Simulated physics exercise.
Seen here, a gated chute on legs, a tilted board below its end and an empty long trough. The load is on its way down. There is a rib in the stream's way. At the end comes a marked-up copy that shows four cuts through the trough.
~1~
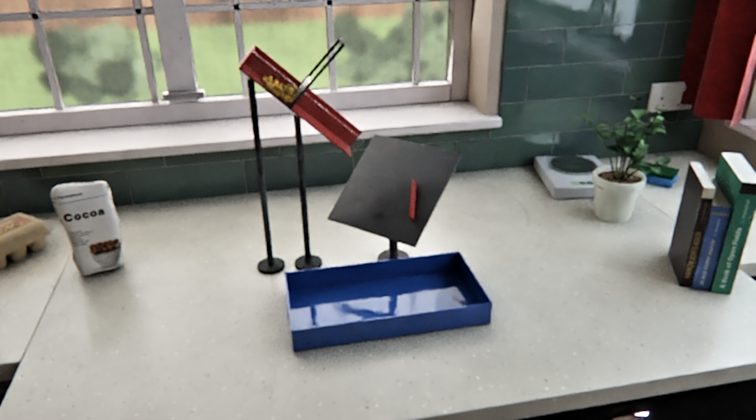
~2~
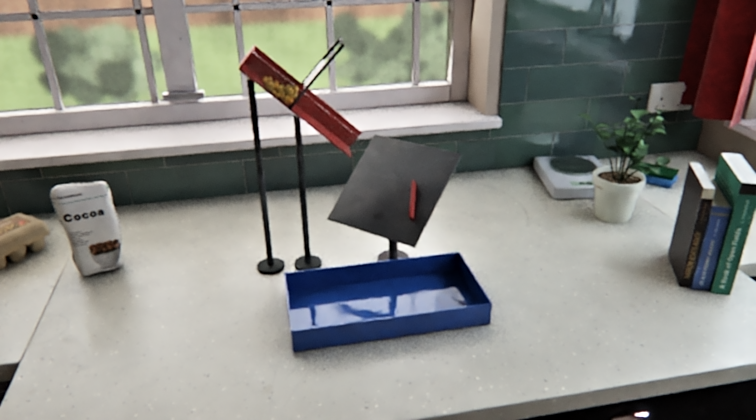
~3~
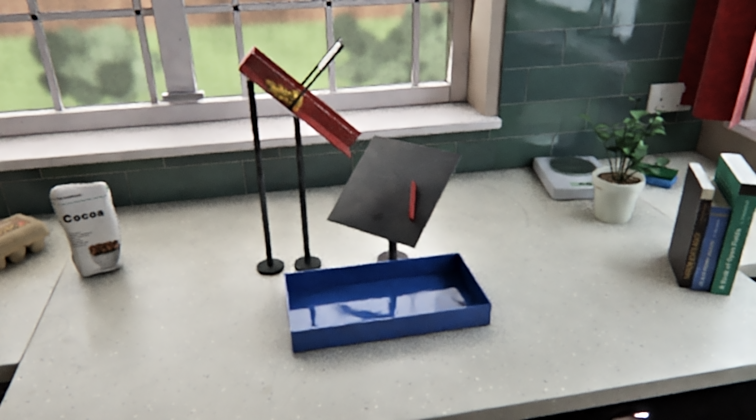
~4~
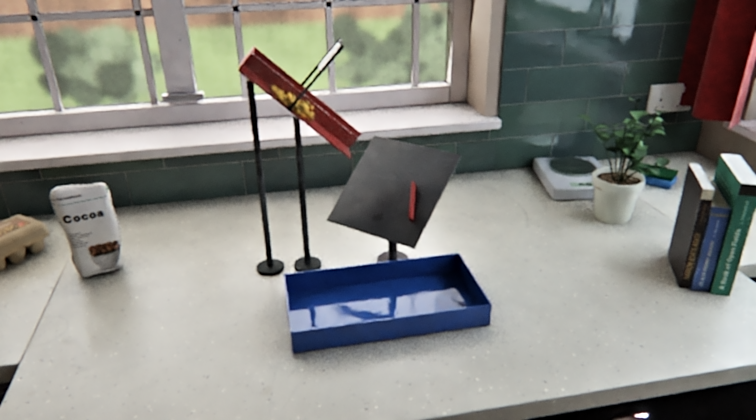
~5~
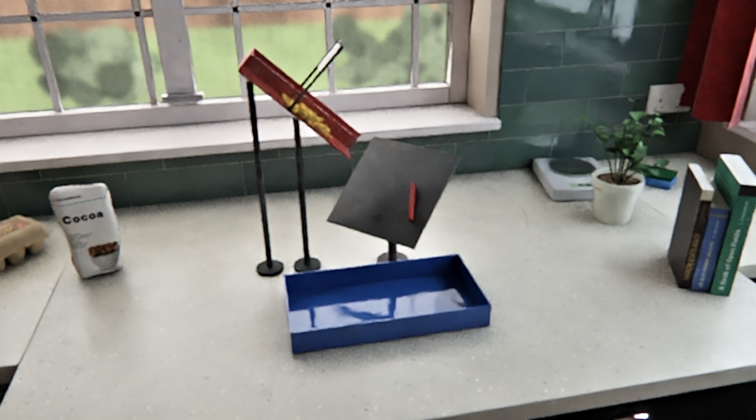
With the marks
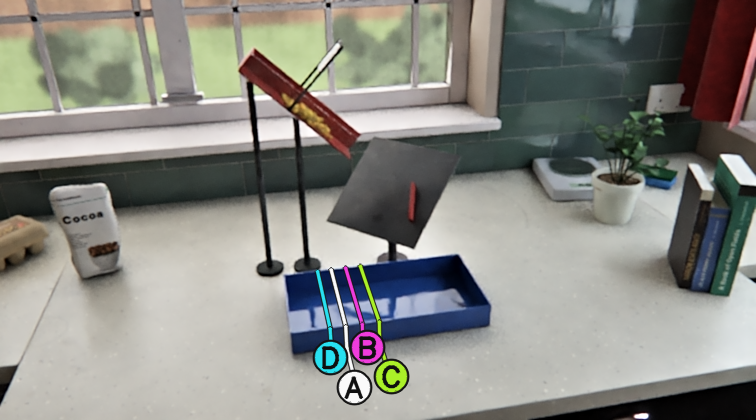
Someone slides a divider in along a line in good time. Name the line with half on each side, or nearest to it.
Line C.
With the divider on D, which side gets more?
The right side.
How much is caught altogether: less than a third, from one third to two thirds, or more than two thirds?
About that: More than two thirds.
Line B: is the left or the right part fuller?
The right side.
On the marked copy, line A crosses the front rim at (345, 325); line B crosses the front rim at (362, 323); line C crosses the front rim at (379, 321); line D crosses the front rim at (329, 327).
With A, of what is caught, just a few on the left of the divider, almost all on the right.
With B, of what is caught, about a tenth on the left of the divider, the larger part on the right.
With C, of what is caught, roughly a third on the left of the divider, roughly two thirds on the right.
With D, of what is caught, just a few on the left of the divider, almost all on the right.
